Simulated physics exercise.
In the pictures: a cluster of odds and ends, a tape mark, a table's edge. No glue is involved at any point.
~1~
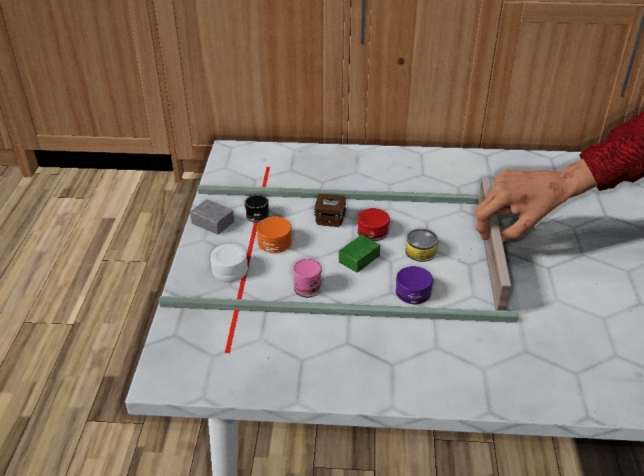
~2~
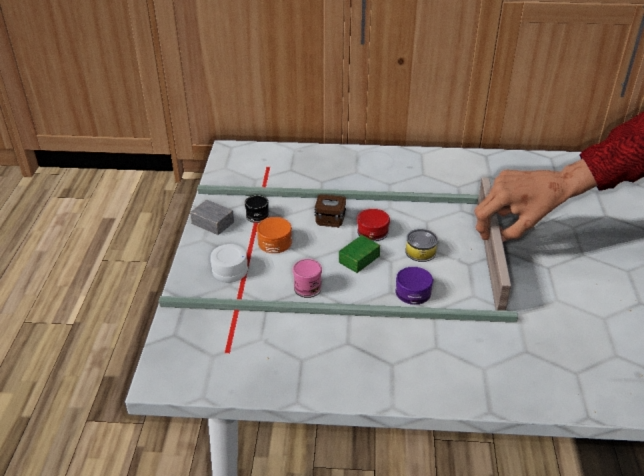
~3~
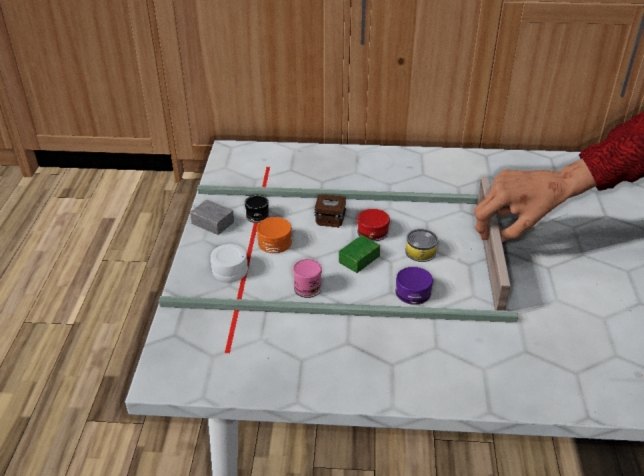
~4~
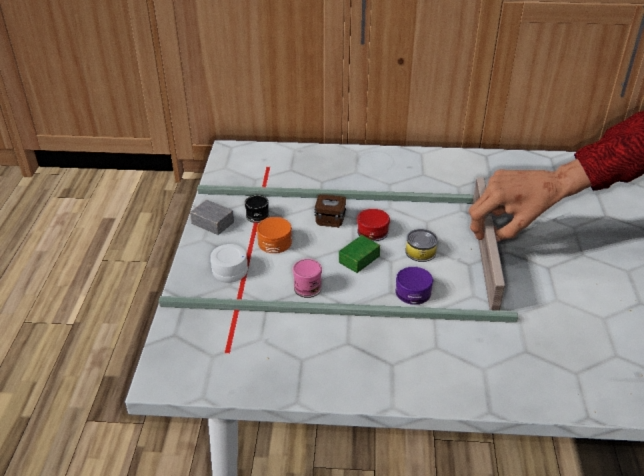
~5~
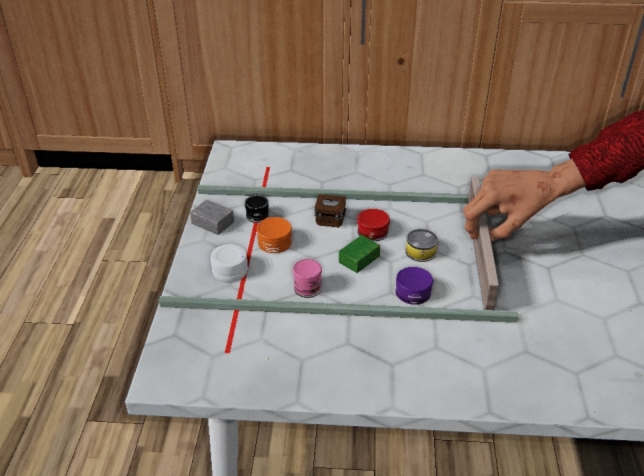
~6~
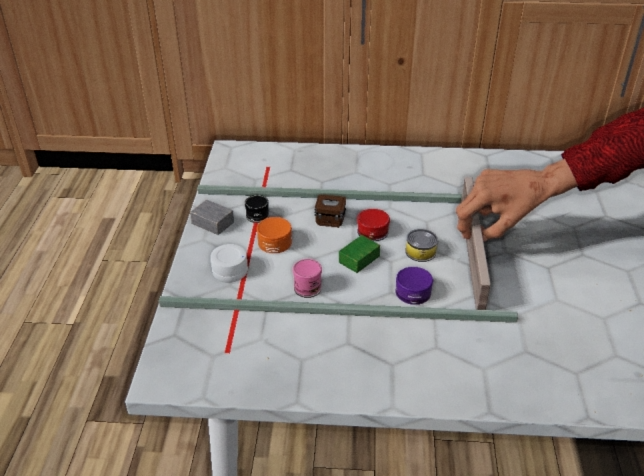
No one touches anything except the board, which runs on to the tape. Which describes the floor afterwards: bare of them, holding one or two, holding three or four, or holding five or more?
Fails to push any off.
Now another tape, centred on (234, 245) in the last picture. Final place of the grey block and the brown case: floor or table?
Grey block - gone; brown case - safe.
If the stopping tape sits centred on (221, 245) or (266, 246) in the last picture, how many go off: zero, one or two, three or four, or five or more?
In turn: Either three or four, then no fall at all.
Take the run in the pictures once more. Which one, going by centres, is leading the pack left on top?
Result: Grey block.
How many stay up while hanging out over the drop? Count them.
I count 1 overhanging.
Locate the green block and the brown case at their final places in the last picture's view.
Result: One at about (227, 258), the other at about (248, 196).
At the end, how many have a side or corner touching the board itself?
It's 5 of them.
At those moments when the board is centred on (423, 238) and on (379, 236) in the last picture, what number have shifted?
Tally: First 2; then 4.
A little later, none off yet; grey block at rest near (212, 217); white lid at rest near (229, 263); black pot at rest near (257, 209).
When it is over, the number that fall off is zero.
